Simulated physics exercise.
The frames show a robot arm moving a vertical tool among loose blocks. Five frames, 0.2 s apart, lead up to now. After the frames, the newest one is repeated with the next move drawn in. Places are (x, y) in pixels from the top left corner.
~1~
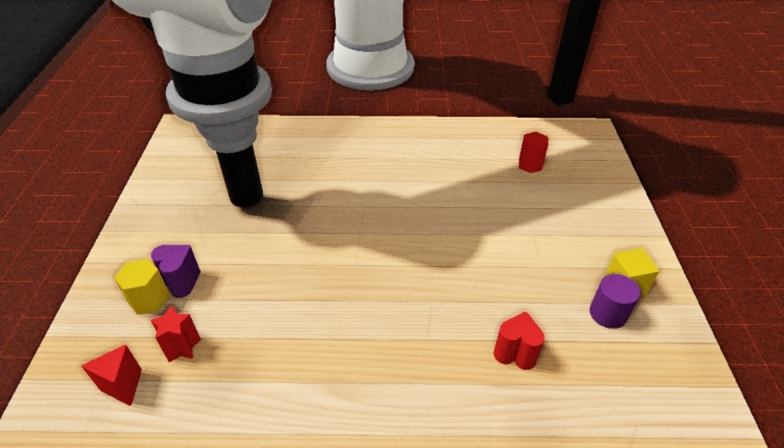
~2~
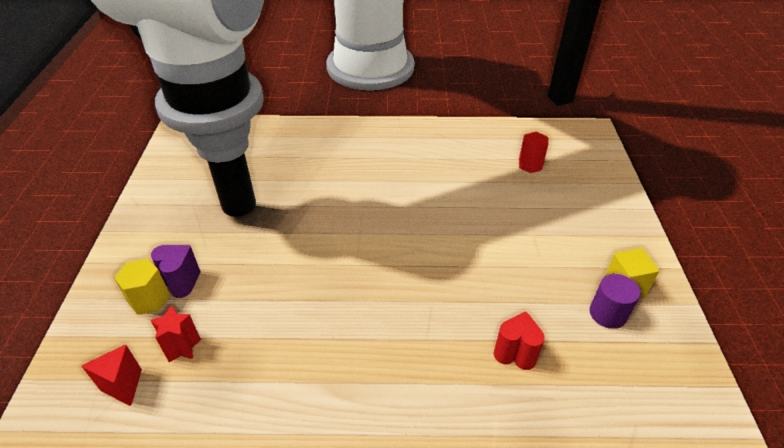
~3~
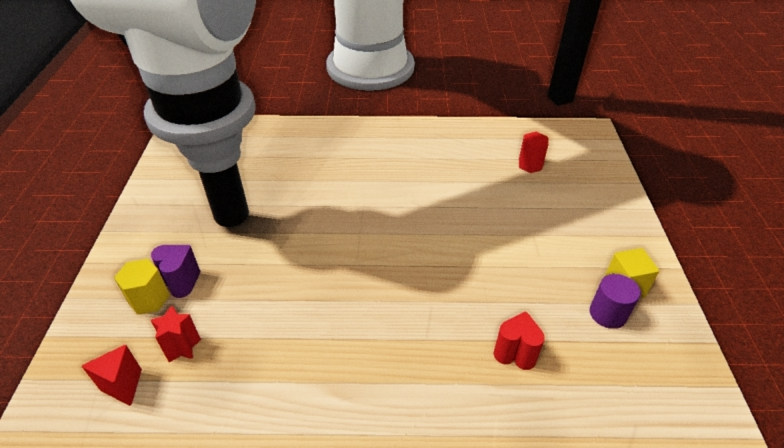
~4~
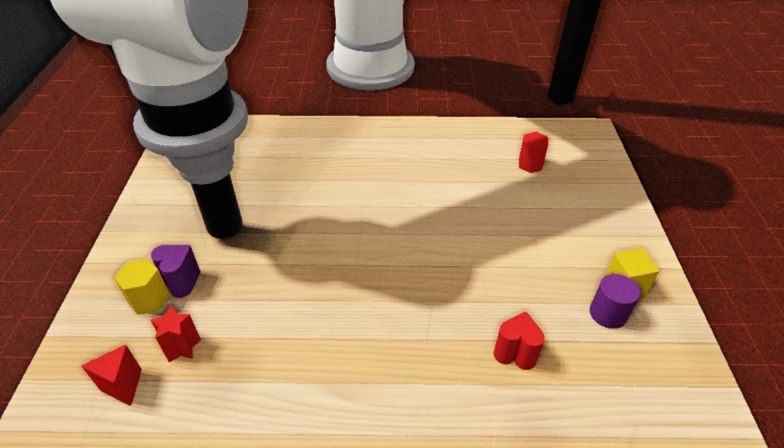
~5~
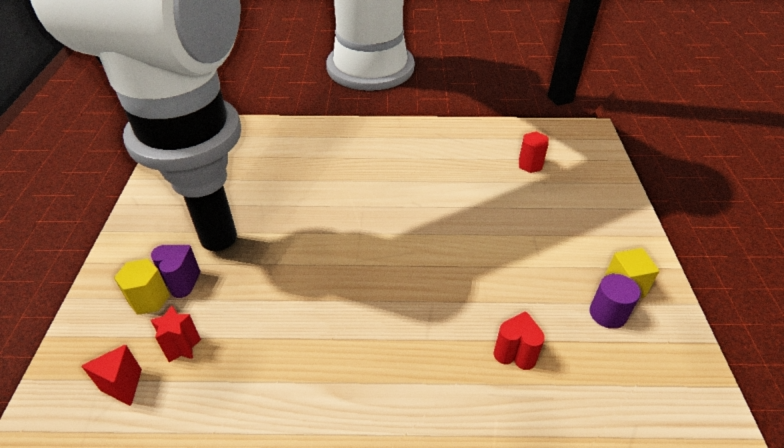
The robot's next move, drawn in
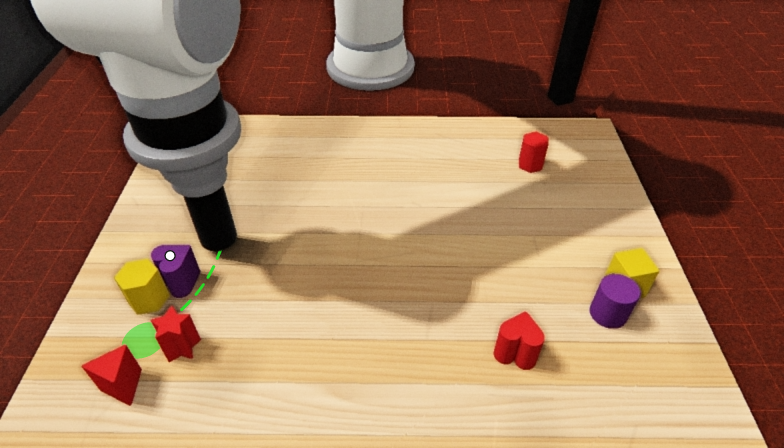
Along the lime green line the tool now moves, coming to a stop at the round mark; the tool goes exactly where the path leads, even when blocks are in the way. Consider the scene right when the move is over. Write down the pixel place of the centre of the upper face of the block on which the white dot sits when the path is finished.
Located at (91, 311).
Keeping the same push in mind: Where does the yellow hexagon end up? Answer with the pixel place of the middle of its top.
Answer: (94, 283).
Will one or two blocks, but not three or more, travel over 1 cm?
Yes
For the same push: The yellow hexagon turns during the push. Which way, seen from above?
The twist is clockwise.
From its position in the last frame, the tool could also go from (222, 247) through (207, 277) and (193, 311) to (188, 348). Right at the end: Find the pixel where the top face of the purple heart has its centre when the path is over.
I'd say the purple heart ends with its top centre at (141, 293).
Path on the board, from (222, 247) over (208, 278) and (182, 310) to (144, 340); the dot is on the purple heart.
What follows on the original path. One third of the way, tool at (205, 271); yellow hexagon at (120, 279), turned 20° clockwise; purple heart at (156, 270), turned 20° clockwise.
Two thirds of the way, tool at (178, 303); yellow hexagon at (100, 283), turned 60° clockwise; purple heart at (128, 292), turned 60° clockwise.
At the end, tool at (140, 333); yellow hexagon at (94, 283), turned 80° clockwise; red star block in place; purple heart at (91, 311), turned 110° clockwise.
